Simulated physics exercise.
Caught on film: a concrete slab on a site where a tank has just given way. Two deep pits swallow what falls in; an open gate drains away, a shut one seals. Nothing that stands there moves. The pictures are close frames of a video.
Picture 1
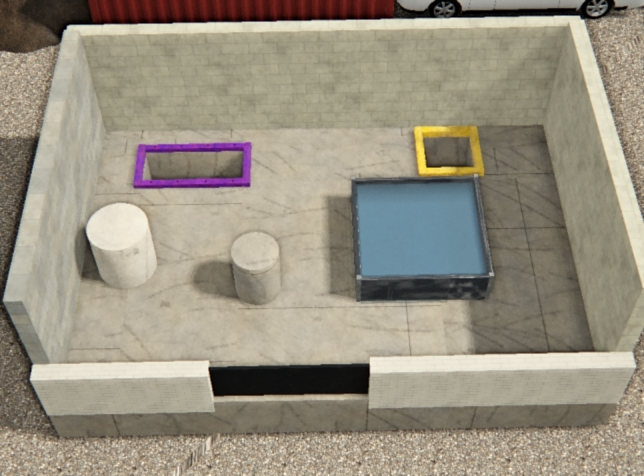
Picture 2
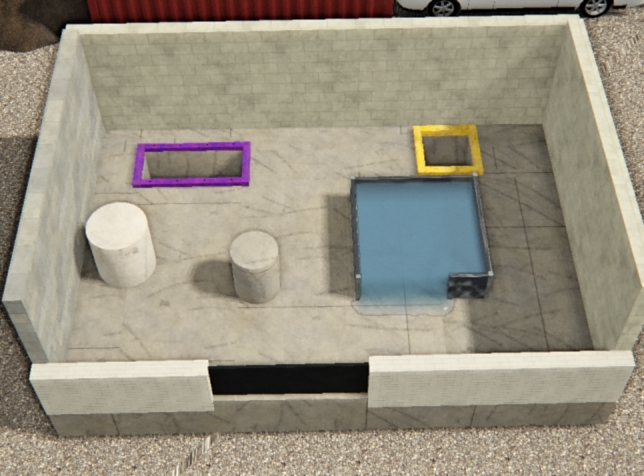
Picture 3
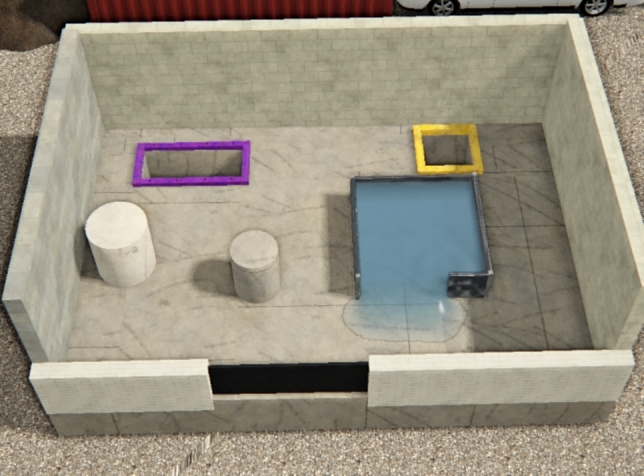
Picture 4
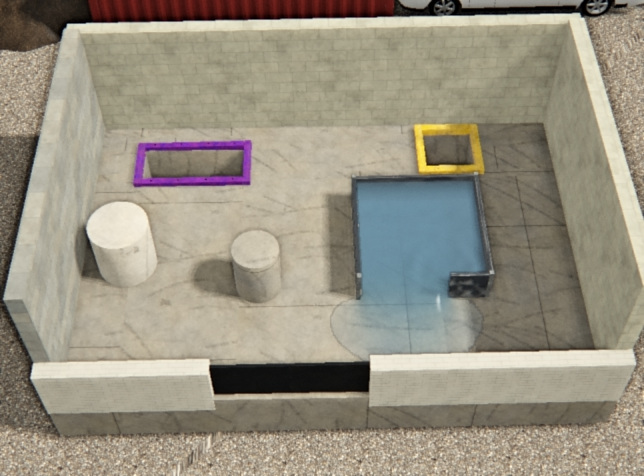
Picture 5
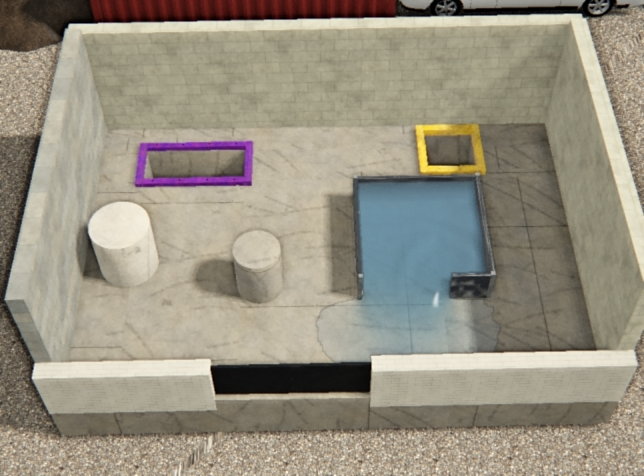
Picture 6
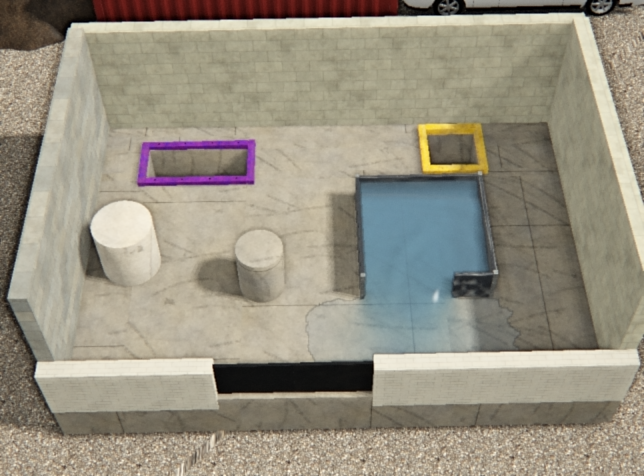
At first, still blue water fills a dark-walled square tank on a walled concrete slab, near two pale cylinders and purple- and yellow-rimmed pits. Then part of the tank's front wall is gone, and water pours through the gap, spreading in a thin, widening sheet across the floor toward the low front wall.
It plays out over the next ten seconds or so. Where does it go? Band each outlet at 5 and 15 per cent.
One by one: The gate takes not even 5 %; the yellow pit takes not even 5 %; the purple pit takes not even 5 %.
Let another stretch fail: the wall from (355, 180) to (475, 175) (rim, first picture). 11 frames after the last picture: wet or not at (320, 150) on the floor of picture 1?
Answer: Covered.
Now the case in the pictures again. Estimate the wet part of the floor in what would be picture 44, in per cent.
Near 70 in a hundred.
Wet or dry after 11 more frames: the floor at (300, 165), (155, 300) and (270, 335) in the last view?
In that order: Free of water, dry, flooded.
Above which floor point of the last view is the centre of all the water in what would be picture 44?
Around (363, 277).
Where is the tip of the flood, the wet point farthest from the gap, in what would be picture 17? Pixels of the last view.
Around (131, 385).
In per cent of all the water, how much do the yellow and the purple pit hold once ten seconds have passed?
Near 0 and 0 in a hundred.
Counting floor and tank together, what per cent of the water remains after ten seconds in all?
About 100 per cent.
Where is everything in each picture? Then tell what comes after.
In the first frame, still water in the water tank at (419, 229).
In the second frame, the front is at (449, 305), out from the gap at (403, 290).
In the third frame, the front is at (455, 324), out from the gap at (403, 290).
In the fourth frame, the front is at a hidden place, out from the gap at (404, 291).
In the fifth frame, water pours out at (406, 291) and has run to a hidden place.
In the sixth frame, the front is at a hidden place, out from the gap at (408, 290).
A moment on, water covers 15 % of the floor; the gate 0 %, the yellow pit 0 %, the purple pit 0 %.
Next, water covers 25 % of the floor; the gate 0 %, the yellow pit 0 %, the purple pit 0 %.
Then, water covers 45 % of the floor; the gate 0 %, the yellow pit 0 %, the purple pit 0 %.
Later, water covers 70 % of the floor; the gate 0 %, the yellow pit 0 %, the purple pit 0 %.
In the end, water covers 95 % of the floor; the gate 0 %, the yellow pit 0 %, the purple pit 0 %.
